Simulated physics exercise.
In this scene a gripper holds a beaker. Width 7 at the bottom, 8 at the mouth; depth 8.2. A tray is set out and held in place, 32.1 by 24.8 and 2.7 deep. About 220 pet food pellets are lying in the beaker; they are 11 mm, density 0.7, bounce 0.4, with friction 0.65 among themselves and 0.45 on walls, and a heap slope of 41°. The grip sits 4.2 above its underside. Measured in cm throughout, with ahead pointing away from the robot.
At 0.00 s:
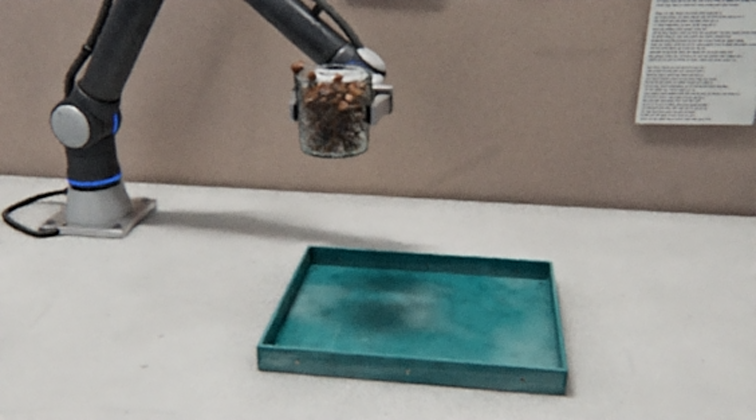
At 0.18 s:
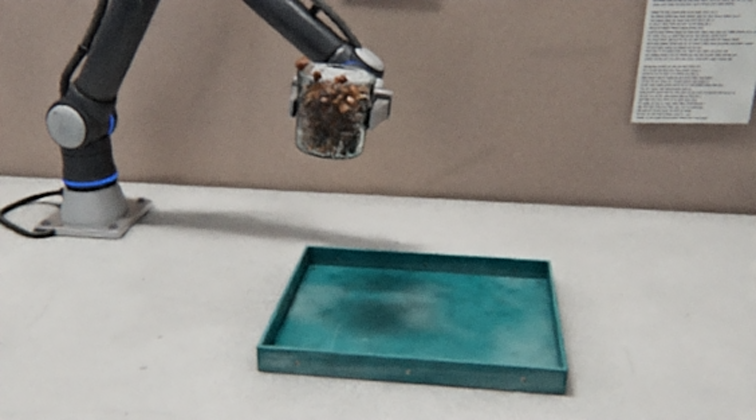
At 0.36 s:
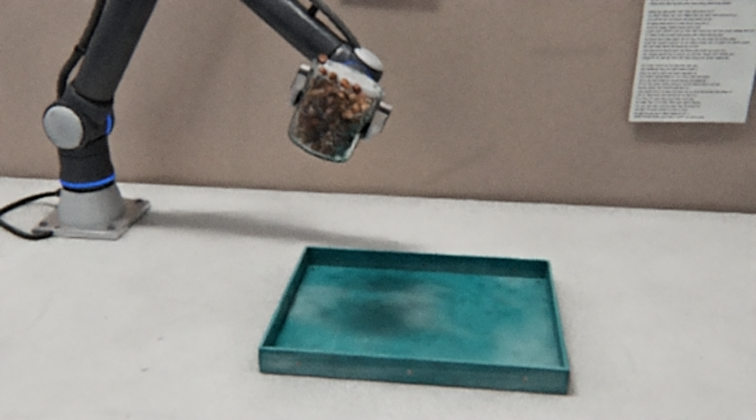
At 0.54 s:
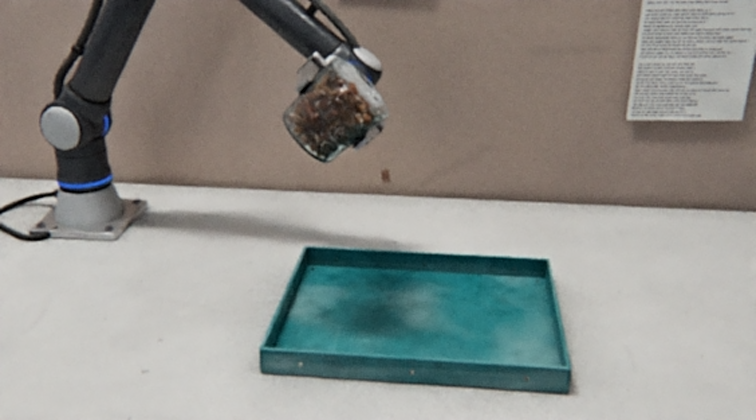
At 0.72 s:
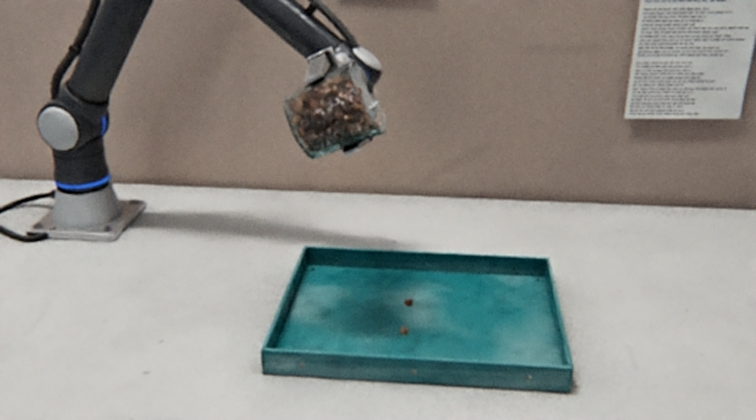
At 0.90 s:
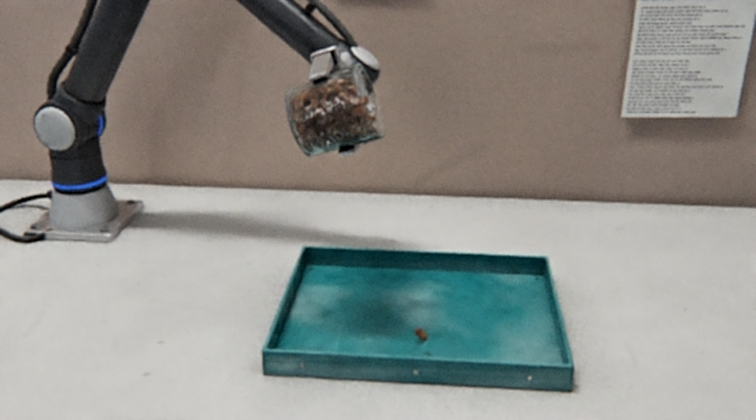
Robot arm tilting a clear beaker of brown pellets above a green tray, a couple of pieces dropping into the tray.
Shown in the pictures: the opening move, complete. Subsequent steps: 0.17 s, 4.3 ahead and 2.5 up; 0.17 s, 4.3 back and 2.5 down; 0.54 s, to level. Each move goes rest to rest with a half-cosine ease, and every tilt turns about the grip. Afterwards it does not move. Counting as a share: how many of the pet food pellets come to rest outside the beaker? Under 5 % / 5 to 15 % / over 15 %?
Over 15 %.
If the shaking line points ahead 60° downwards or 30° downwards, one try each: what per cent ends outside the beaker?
It comes to around 5 per cent on the first try and around 10 per cent on the second.
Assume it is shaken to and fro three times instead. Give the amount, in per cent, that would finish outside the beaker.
That share would be near 50 percent.
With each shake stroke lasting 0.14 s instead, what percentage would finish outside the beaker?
Roughly 40 in a hundred.
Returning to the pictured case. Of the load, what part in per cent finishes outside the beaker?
Some 25 per cent.
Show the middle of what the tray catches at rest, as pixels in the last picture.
Roughly at pixel (433, 317).
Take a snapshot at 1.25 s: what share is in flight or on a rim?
Around 21 per cent of the load.
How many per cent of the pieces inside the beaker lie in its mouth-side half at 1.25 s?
50 %.
After 1.25 s, tilted 70° forward, highest piece 27 above the table; 171 in the beaker, 2 in the tray, 47 in flight or on a rim.
After 1.60 s, tilted 17° forward, highest piece 29 above the table; 164 in the beaker, 56 in the tray.
After 1.98 s, level, highest piece 30 above the table; 164 in the beaker, 56 in the tray.
After 3.03 s, level, highest piece 30 above the table; 164 in the beaker, 56 in the tray.
In the end, 164 in the beaker, 56 in the tray. That is 25 % outside the beaker.
